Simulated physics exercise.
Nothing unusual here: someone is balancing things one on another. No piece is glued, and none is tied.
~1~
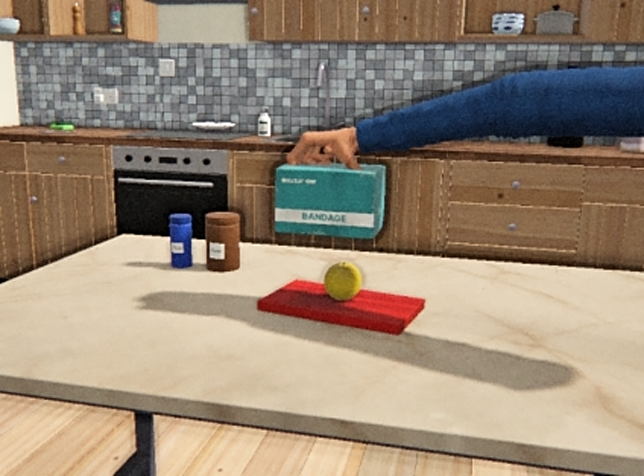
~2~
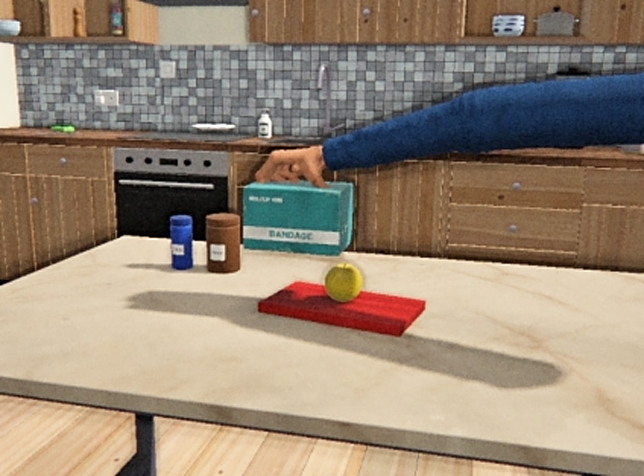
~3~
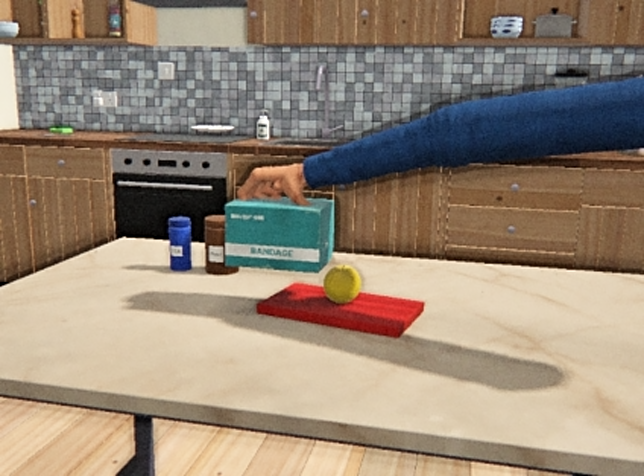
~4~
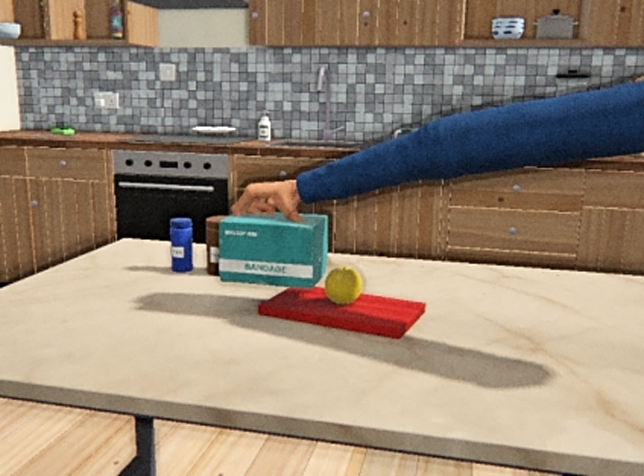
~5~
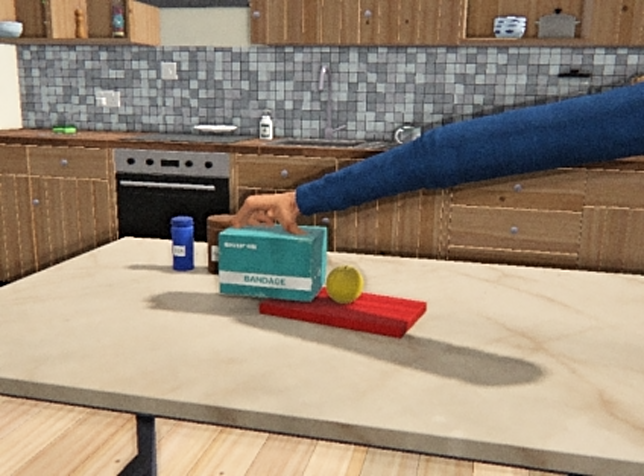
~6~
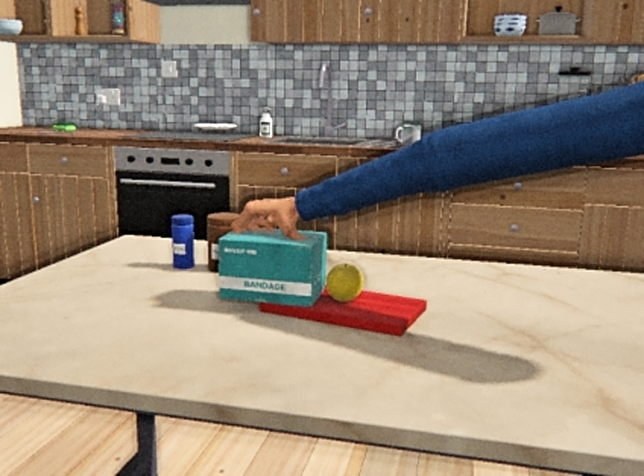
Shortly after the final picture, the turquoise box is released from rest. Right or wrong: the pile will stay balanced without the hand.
Right.
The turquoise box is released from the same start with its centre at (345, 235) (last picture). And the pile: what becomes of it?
The pile tumbles.
Then, 1.20 s after the last picture, nothing has stirred.
Then, 2.20 s after the last picture, turquoise box resting near (274, 265).
At rest, all 5 in place. Seen from the same camera at the end, turquoise box near (274, 265). The pile holds.
